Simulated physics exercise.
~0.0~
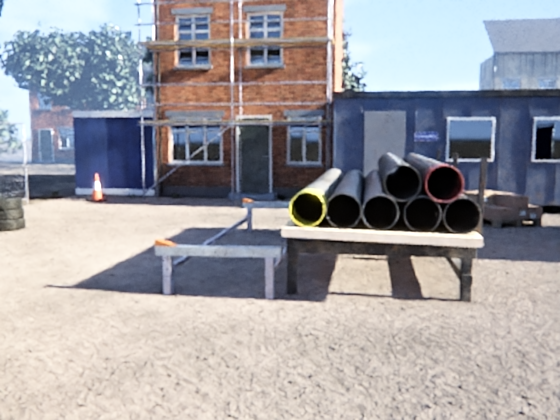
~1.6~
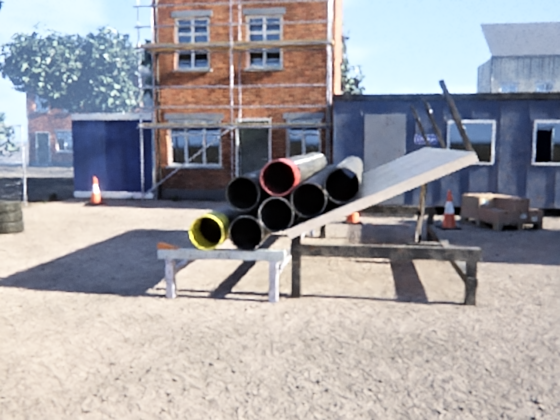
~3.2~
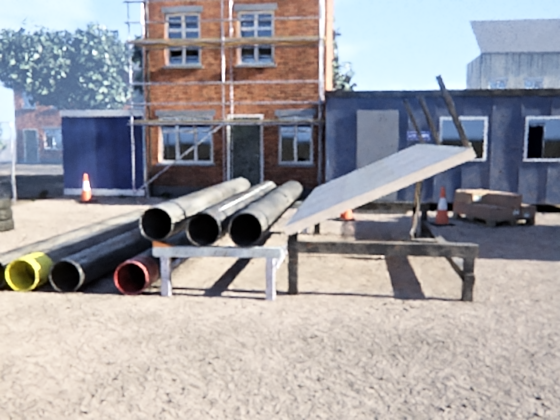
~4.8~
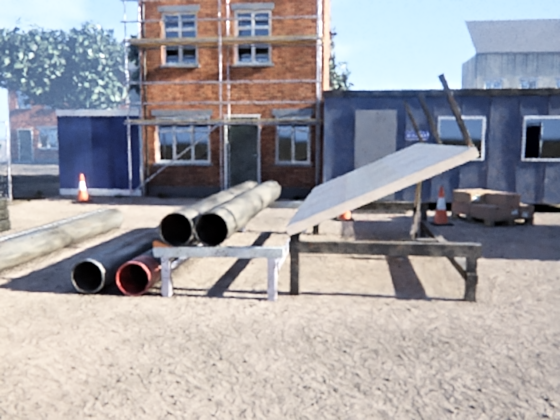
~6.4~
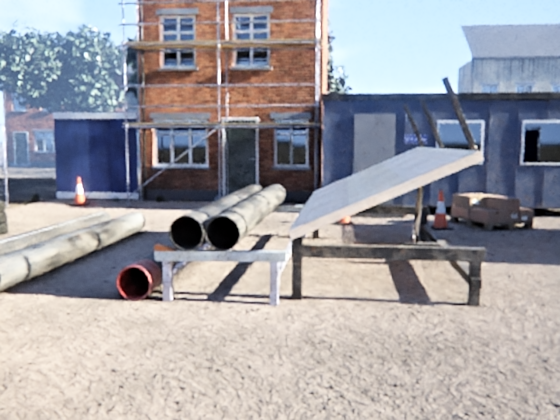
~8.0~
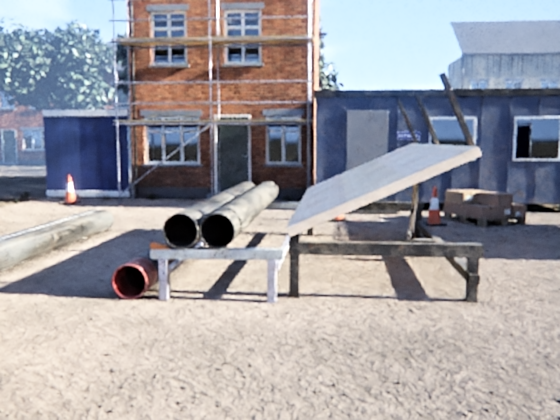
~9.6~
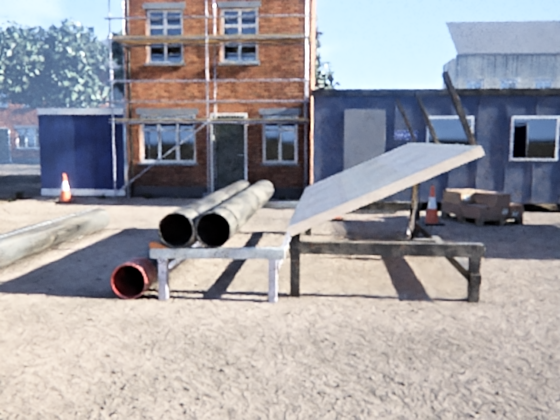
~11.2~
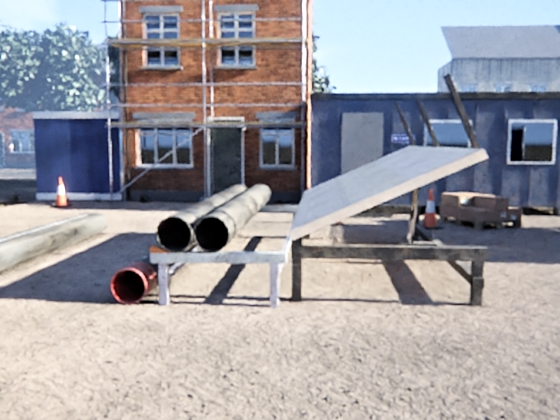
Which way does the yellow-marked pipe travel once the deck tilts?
The yellow-marked pipe moves to the left, rolling across the rack and off its end onto the ground.
At a building site, a deck tilts and pipes roll left off a rack, except two.
